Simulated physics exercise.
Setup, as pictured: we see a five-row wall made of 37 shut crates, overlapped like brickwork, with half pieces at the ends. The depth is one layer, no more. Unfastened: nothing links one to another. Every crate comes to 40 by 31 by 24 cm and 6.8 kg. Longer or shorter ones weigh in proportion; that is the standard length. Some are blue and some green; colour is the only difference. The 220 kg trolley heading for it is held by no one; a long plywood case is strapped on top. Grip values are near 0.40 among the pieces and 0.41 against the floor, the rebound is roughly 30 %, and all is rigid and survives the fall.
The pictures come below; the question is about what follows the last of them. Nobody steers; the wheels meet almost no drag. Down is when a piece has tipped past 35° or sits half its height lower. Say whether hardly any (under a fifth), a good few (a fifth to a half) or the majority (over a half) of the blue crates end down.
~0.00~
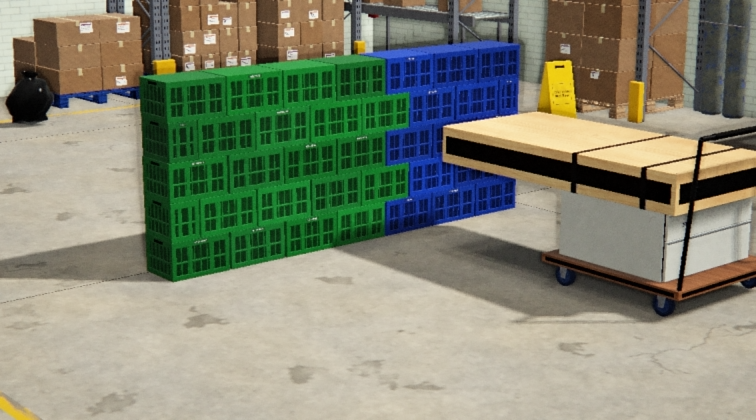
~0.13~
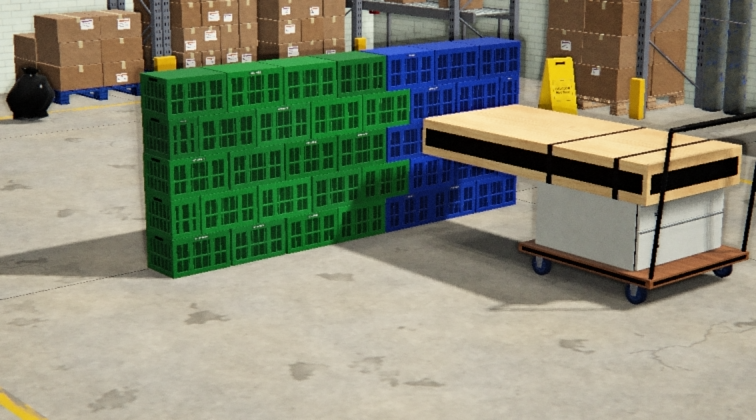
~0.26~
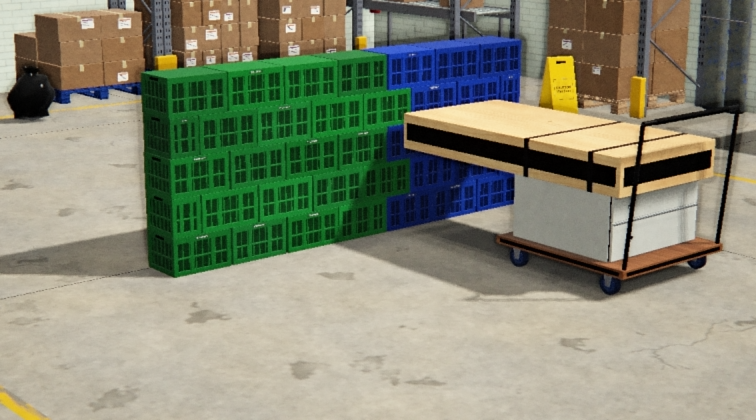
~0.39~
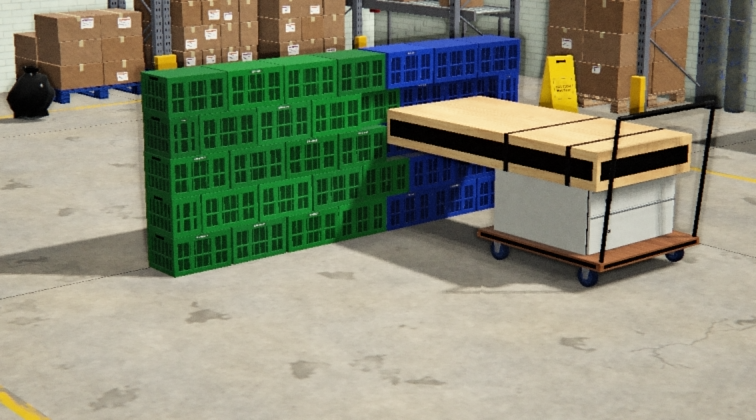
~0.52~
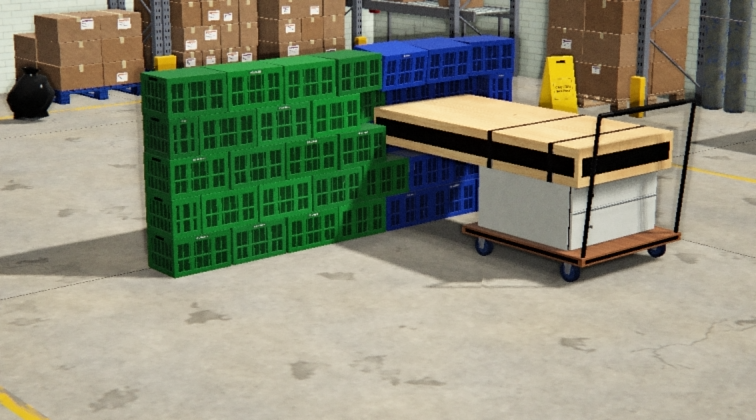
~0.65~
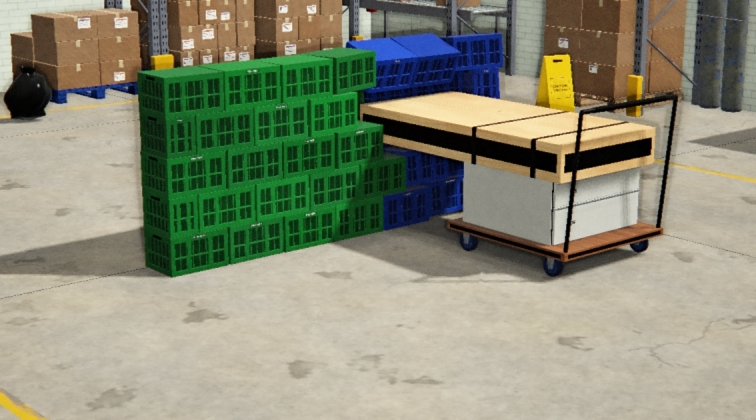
The majority of them end down.
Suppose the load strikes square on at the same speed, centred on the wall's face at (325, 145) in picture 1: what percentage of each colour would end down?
For blue it's 10 per cent, for green 50 per cent.
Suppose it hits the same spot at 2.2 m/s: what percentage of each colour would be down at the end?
You'd end up with blue at 60 per cent down and green at 10 per cent.
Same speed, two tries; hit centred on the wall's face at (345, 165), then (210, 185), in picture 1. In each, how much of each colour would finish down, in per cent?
For blue it's 30 then 0 per cent, for green 70 then 60 per cent.
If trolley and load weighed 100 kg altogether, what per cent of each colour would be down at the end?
Then blue 60, green 10 per cent.
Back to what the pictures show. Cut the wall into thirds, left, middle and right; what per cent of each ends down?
In per cent: Left 0, middle 30, right 70.
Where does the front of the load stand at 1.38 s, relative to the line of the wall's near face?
Some 85 centimetres.
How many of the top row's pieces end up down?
A total of 4.
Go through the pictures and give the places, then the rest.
In the first picture (each place is the centre of the face we see best), load (449, 138) 47 cm short of the wall; top blue crate (499, 64); top green crate (310, 86); all as stacked.
Load (429, 130) 27 cm short of the wall; top blue crate (500, 60), in the second picture.
Load (410, 125) 8 cm short of the wall; top blue crate (501, 59), in the third picture.
Load (393, 121) 9 cm into the wall's line; top blue crate (499, 58); 6 have shifted, in the fourth picture.
Load (379, 119) 23 cm into the wall's line; top blue crate (492, 57) moved 7 cm; steepest lean 7°, the crate at (406, 71); 13 have shifted, in the fifth picture.
Load (366, 115) 34 cm into the wall's line; top blue crate (479, 52) tilted 7°; top green crate (308, 81); steepest lean 20°, the crate at (436, 70); 15 have shifted, in the sixth picture.
By 0.92 s, load 55 cm past the wall's line, still rolling; 5 of the 15 blue crates down (6 of 37 in all colours); top blue crate tilted 33°, 8 cm lower.
By 1.38 s, load 85 cm past the wall's line, still rolling; 10 of the 15 blue crates down (12 of 37 in all colours); top blue crate on its side.
When it is over (2.4 s), load 1.04 m past the wall's line, stopped; 10 of the 15 blue crates down (12 of 37 in all colours); top blue crate upside down; top green crate unmoved. That is 67 per cent. In pixels of the last frame, middles, top blue crate near (347, 138), top green crate near (292, 78).
